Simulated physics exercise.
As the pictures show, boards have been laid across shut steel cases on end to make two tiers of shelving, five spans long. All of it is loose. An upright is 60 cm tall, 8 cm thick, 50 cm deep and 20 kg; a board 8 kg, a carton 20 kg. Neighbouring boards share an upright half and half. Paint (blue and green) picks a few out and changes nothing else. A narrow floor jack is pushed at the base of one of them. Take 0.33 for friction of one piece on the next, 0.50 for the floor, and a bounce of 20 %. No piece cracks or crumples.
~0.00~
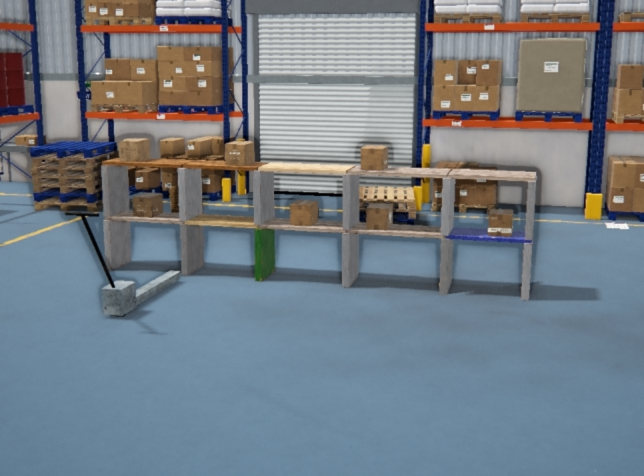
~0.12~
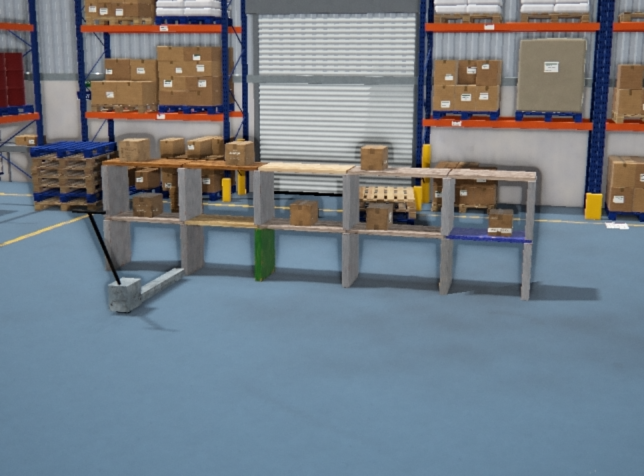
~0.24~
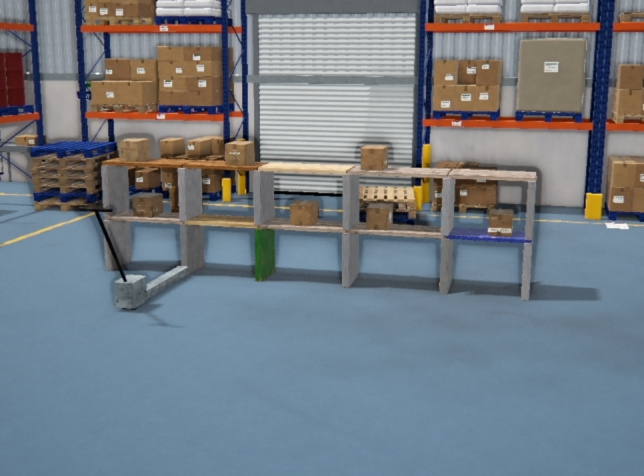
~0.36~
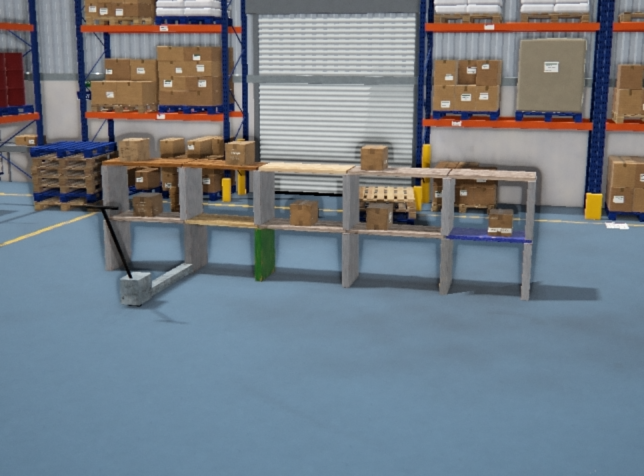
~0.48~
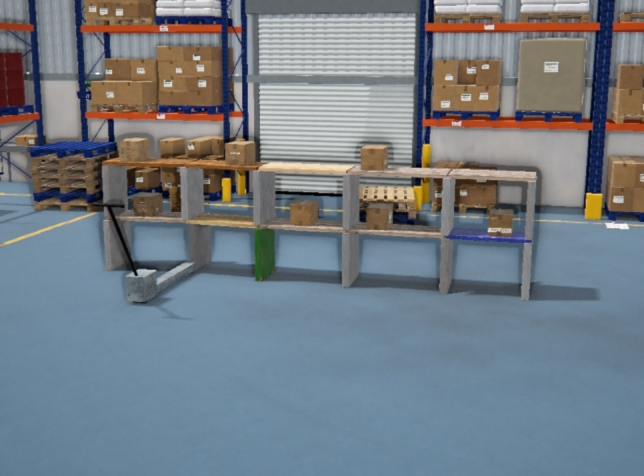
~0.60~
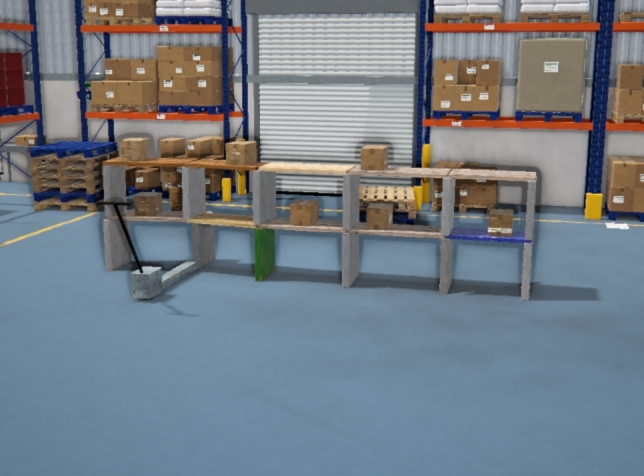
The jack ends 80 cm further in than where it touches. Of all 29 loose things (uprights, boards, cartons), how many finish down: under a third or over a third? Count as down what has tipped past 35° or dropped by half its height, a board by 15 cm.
It comes to over a third.
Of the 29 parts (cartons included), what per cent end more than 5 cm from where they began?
It is 100 per cent.
By 1.08 s, 4 of the 29 pieces down.
By 1.58 s, 11 of the 29 pieces down; green upright tilted 7°.
By 3.44 s, 19 of the 29 pieces down; green upright on its side; blue board moved 27 mm.
By 4.26 s, 28 of the 29 pieces down; green upright on its side; blue board 51 cm lower.
When it is over (6.1 s), 28 of the 29 pieces down; green upright on its side; blue board 52 cm lower. That is 97 per cent. In pixels of the last frame, middles, green upright near (297, 275), blue board near (547, 286).
